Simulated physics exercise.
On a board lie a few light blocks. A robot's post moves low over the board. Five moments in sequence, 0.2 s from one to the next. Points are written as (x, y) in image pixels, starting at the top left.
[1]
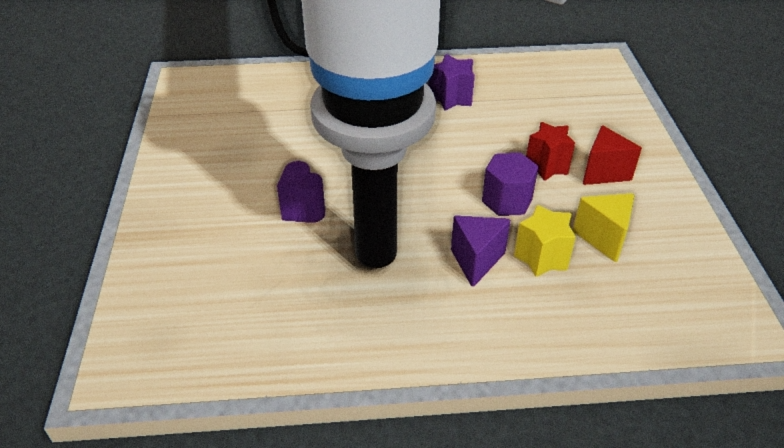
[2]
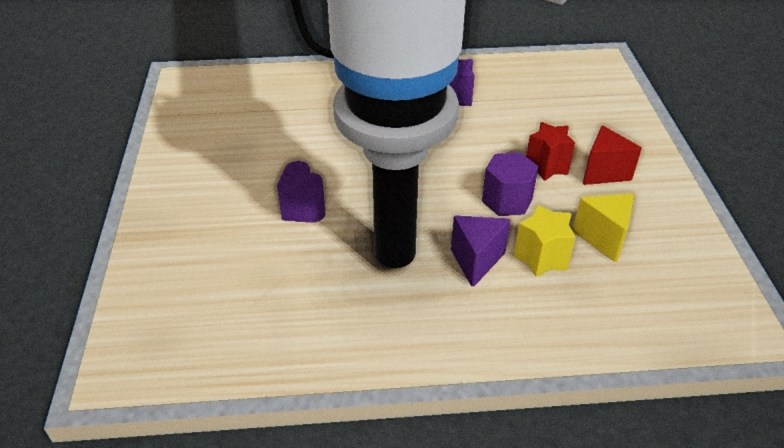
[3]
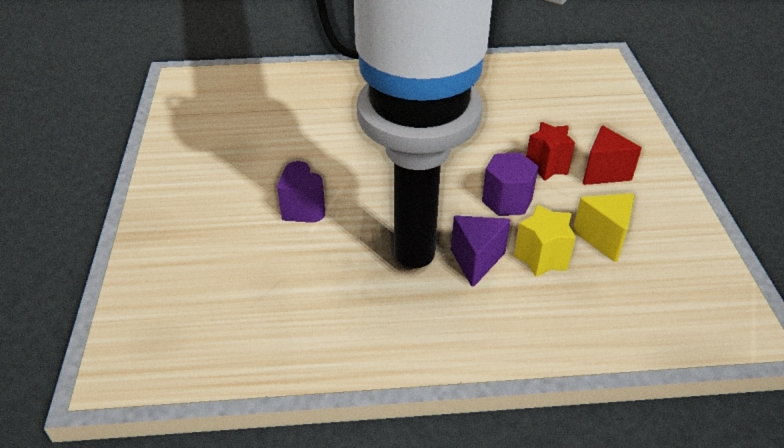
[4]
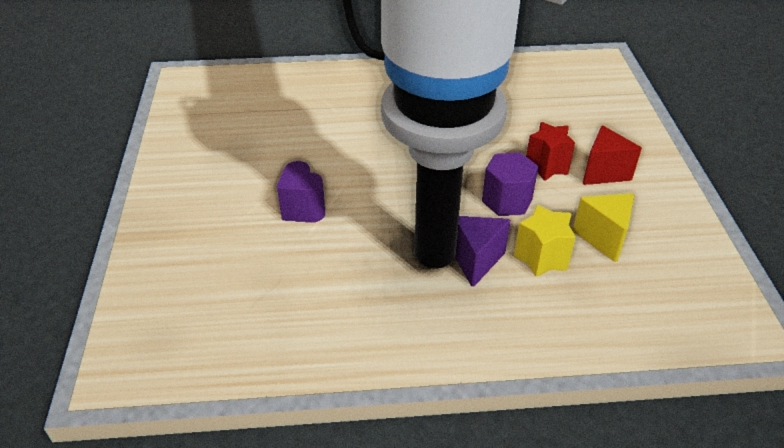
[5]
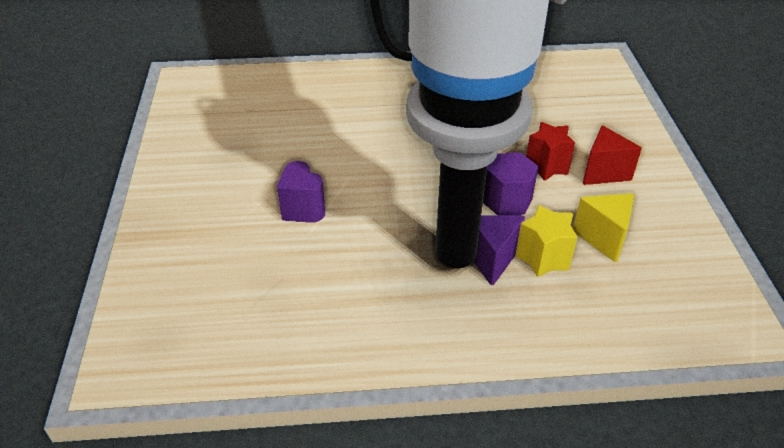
On a wooden board, a robot's post slides right and pushes the purple triangular block.
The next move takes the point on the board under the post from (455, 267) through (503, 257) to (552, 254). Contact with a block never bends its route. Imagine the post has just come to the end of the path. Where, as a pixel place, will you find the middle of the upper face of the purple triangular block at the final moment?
Roughly at (589, 206).
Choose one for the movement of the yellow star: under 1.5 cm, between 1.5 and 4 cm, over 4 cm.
More than 4 cm.
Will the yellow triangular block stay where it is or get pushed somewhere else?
It is no longer where it was.
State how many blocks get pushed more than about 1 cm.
I expect three or more blocks to move.
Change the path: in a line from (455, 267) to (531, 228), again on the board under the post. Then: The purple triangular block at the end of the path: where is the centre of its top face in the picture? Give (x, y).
It is going to be at (577, 200).
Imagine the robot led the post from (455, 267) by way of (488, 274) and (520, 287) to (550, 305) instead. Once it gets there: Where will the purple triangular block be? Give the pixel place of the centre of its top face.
At the end it should sit near (525, 222).
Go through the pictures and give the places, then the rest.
The first picture shows lower end of the post (376, 255), tops of blocks, purple triangular block (480, 229), purple six-sided block (512, 167), yellow star (549, 223), yellow triangular block (613, 206).
The second picture shows post (395, 255), blocks as before.
The third picture shows post (415, 255), blocks as before.
The fourth picture shows post (435, 255), blocks as before.
The fifth picture shows post (456, 255), purple triangular block (497, 227), purple six-sided block (512, 167), yellow star (551, 223), yellow triangular block (613, 206).
The first path, step by step. Halfway along, post (505, 246); purple triangular block (545, 213), turned 15° anticlockwise; yellow star (586, 223), turned 50° clockwise; yellow triangular block (618, 205).
At the end, post (555, 243); purple triangular block (589, 206); purple six-sided block not moved; yellow star (625, 225), turned 65° clockwise; yellow triangular block (649, 202), turned 20° anticlockwise.
